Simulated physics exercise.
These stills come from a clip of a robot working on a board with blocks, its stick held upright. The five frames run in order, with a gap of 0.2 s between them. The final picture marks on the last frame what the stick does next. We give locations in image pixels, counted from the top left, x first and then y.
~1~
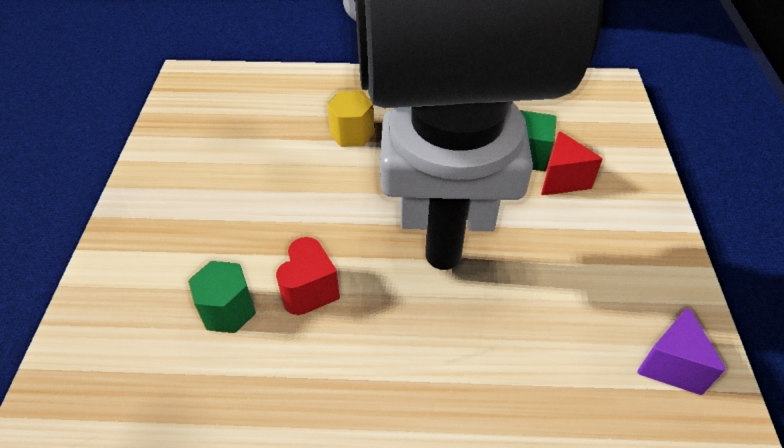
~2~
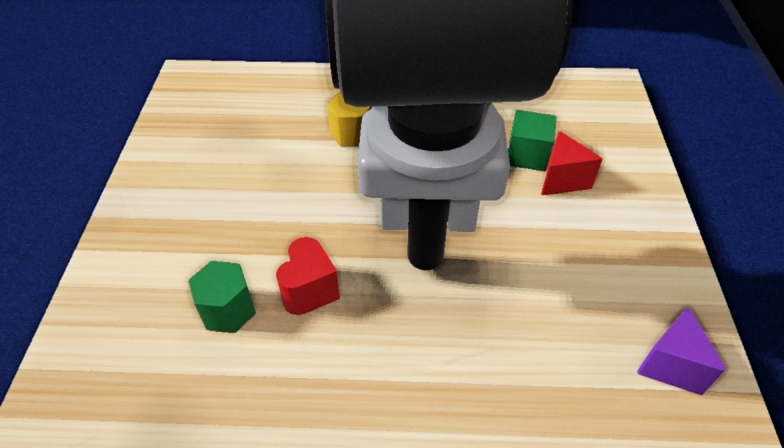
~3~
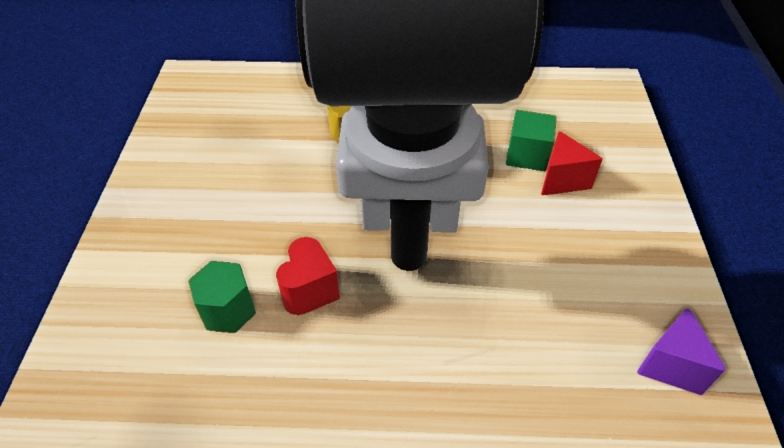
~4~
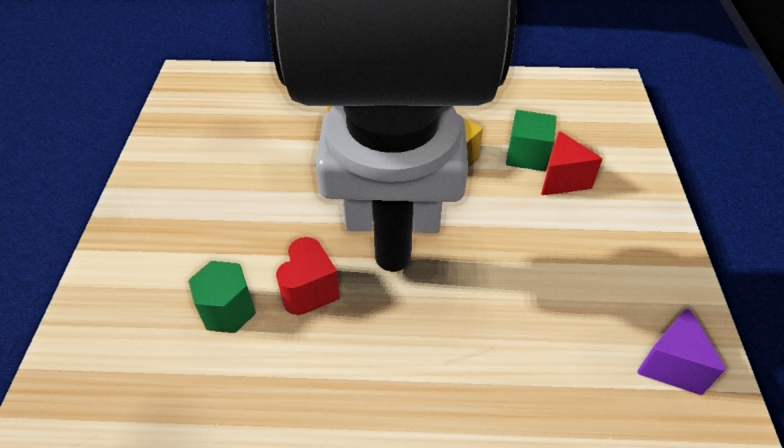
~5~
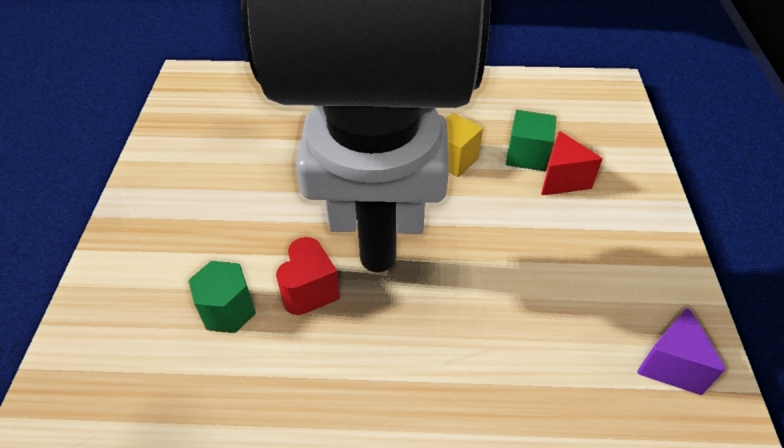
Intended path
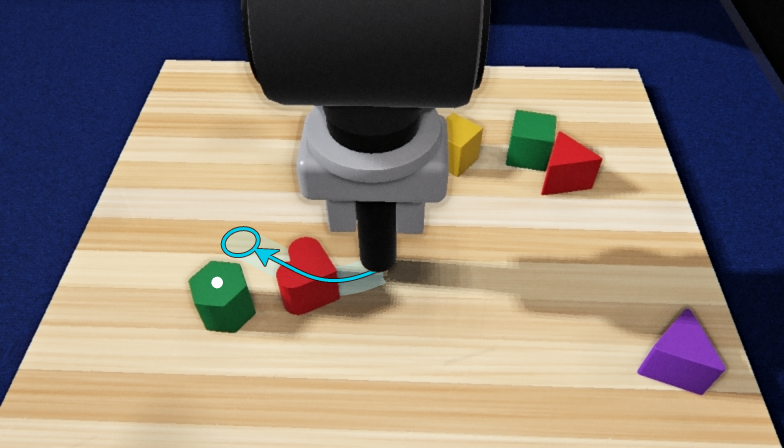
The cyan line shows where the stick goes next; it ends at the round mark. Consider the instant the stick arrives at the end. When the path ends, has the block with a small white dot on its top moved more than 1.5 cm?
The answer is no.
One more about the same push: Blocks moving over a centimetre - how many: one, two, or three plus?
Count: 1.
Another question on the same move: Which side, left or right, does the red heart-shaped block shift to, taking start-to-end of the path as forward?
It shifts leftward.
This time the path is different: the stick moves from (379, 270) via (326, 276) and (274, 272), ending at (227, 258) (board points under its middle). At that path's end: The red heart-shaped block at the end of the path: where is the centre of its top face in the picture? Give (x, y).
My prediction: (261, 280).
Path on the board, from (379, 270) via (327, 280) and (281, 263), ending at (241, 242); the dot is on the green hexagon.
What follows on the original path. One third of the way, stick (325, 270); red heart-shaped block (281, 267).
Two thirds of the way, stick (278, 252); green hexagon (212, 286), turned 15° clockwise; red heart-shaped block (263, 271), turned 25° anticlockwise.
At the end, stick (238, 232); green hexagon (212, 286), turned 15° clockwise; red heart-shaped block (263, 271), turned 25° anticlockwise.
